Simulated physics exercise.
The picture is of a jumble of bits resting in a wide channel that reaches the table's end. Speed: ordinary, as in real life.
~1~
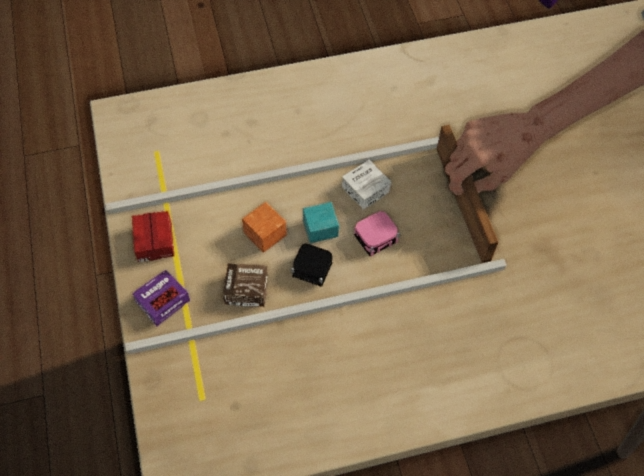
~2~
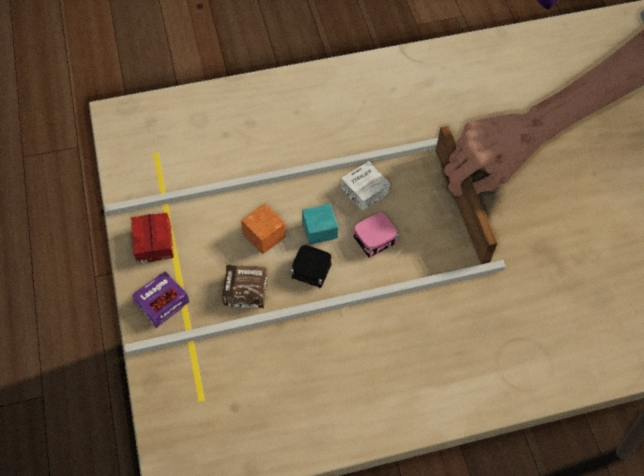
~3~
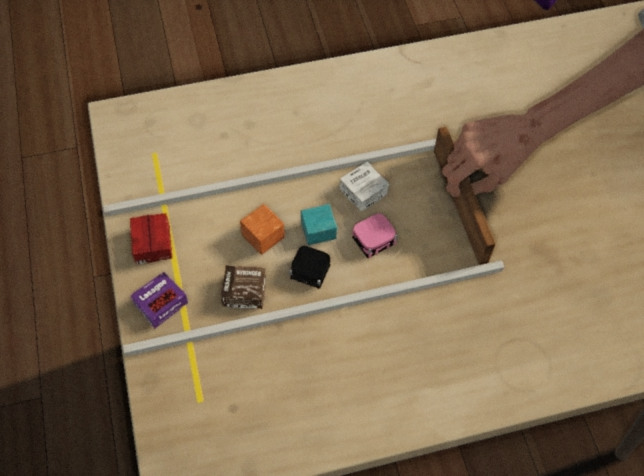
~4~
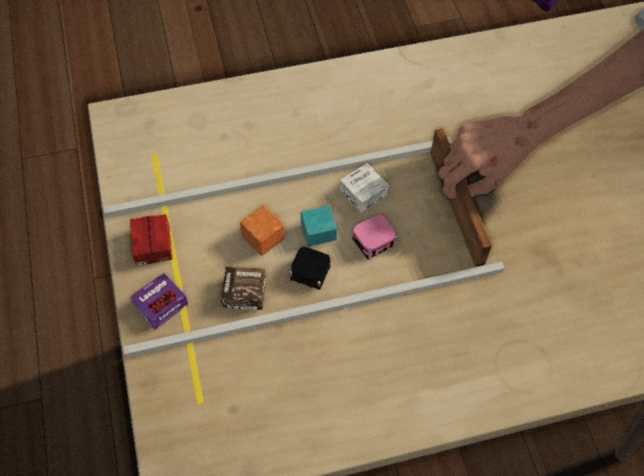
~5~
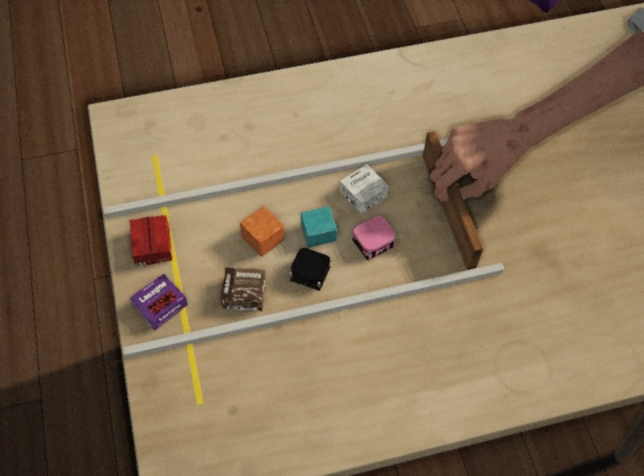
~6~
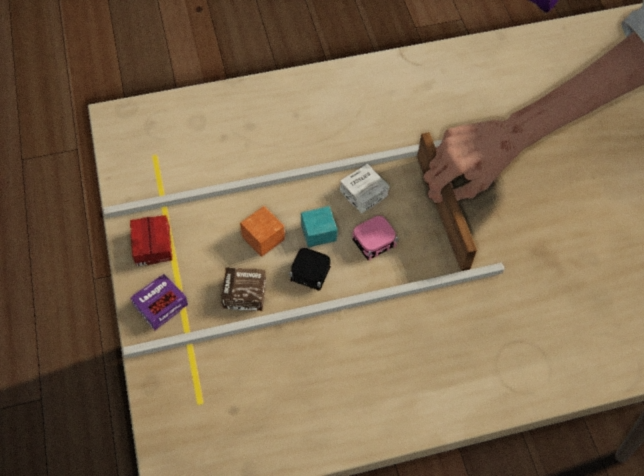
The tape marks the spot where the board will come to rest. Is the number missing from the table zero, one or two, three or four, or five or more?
Looks like just one, maybe two go over the edge.
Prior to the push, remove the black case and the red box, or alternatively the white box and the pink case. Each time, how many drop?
In order, the numbers are 1 and 2.
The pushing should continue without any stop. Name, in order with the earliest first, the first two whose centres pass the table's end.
Purple box, followed by red box.
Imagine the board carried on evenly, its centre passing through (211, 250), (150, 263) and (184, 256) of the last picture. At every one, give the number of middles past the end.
Respectively 0, 4 and 2.
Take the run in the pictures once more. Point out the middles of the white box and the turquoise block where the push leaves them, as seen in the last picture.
In the last picture they sit at about (149, 224) and about (152, 256).
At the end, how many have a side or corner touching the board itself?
It ends up touching 4.
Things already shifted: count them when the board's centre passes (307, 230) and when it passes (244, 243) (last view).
First position 5; second position 8.
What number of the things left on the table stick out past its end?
You'd get 2.
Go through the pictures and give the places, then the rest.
In the first frame, purple box (162, 297); red box (153, 236); brown box (246, 285); board (466, 193); tape (178, 265).
In the second frame, red box (152, 238); turquoise block (320, 224).
In the third frame, brown box (244, 287); board (463, 195).
In the fourth frame, purple box (160, 301); pink case (374, 237).
In the fifth frame, red box (151, 240); orange block (262, 231).
In the sixth frame, purple box (160, 302); red box (151, 240); brown box (244, 289); board (445, 201); tape (176, 269).
Soon after, none off yet; purple box at rest near (160, 302); red box at rest near (151, 240); brown box at rest near (244, 289).
After that, none off yet; purple box at rest near (160, 302); red box at rest near (151, 240); brown box displaced about its own width near (216, 304).
In the end, the number that fall off is one or two; gone, red box and purple box.
